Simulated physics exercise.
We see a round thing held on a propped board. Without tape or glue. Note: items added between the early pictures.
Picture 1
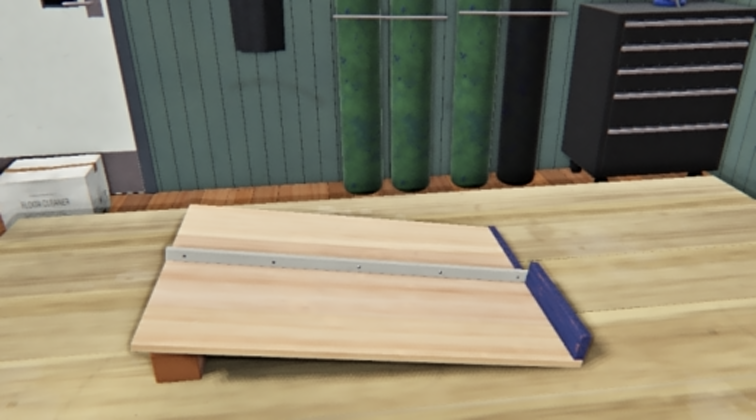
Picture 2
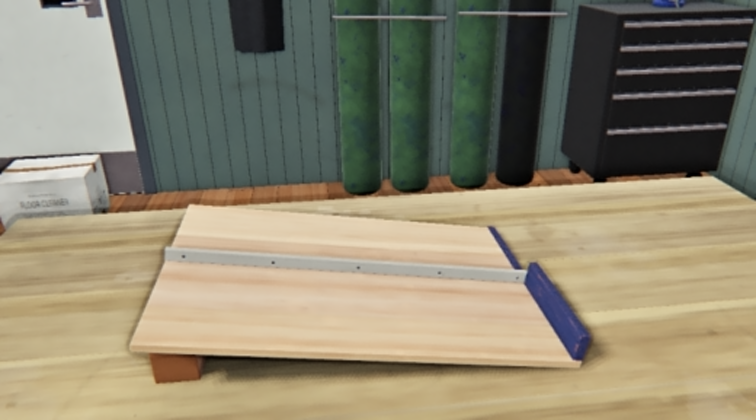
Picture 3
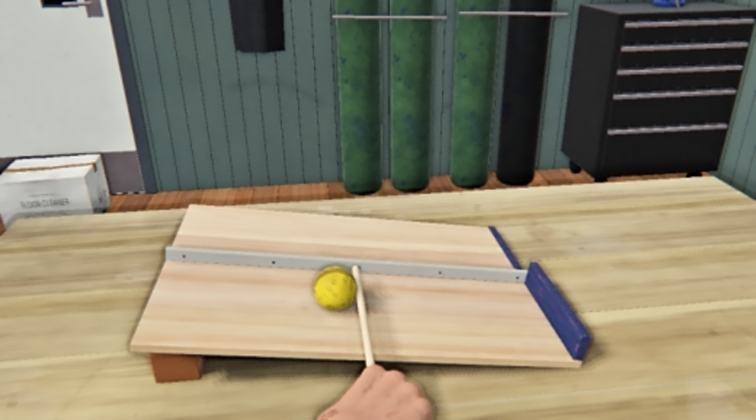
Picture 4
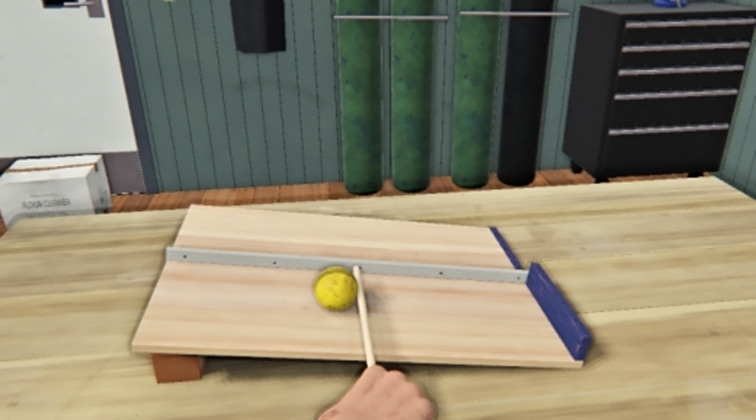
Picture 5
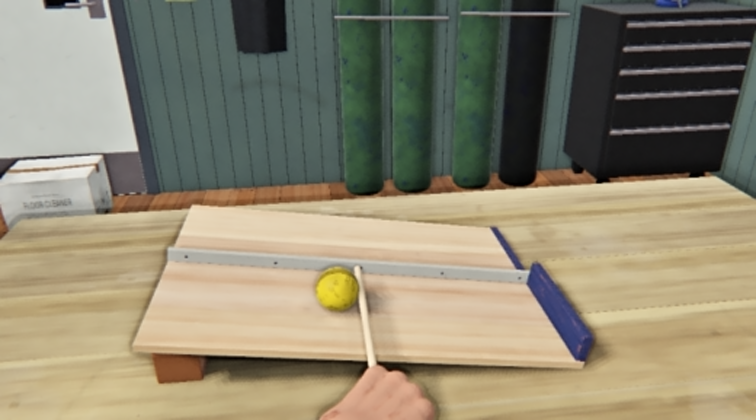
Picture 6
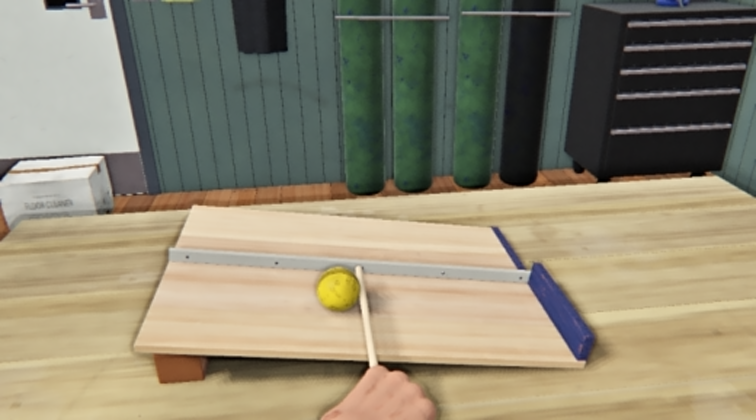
A hand held a thin wooden stick against the right side of a yellow ball on a propped wooden board, which had been empty at first, and both stayed practically still.
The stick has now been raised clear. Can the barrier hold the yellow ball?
What you'd see is that the yellow ball stays put.
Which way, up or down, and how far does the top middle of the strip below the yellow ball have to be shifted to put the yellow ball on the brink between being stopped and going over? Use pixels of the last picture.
Roughly 16 pixels downward.
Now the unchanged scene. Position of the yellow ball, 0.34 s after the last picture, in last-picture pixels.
(373, 292).
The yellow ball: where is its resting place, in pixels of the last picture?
Its middle settles near (535, 301) in the last picture.
Then, 0.34 s after the last picture, yellow ball rolling on the board near (373, 292).
Then, 0.60 s after the last picture, yellow ball rolling on the board near (454, 296).
Then, 0.78 s after the last picture, yellow ball rolling on the board near (536, 301).
At rest, the yellow ball is held by the strip, near (536, 301).
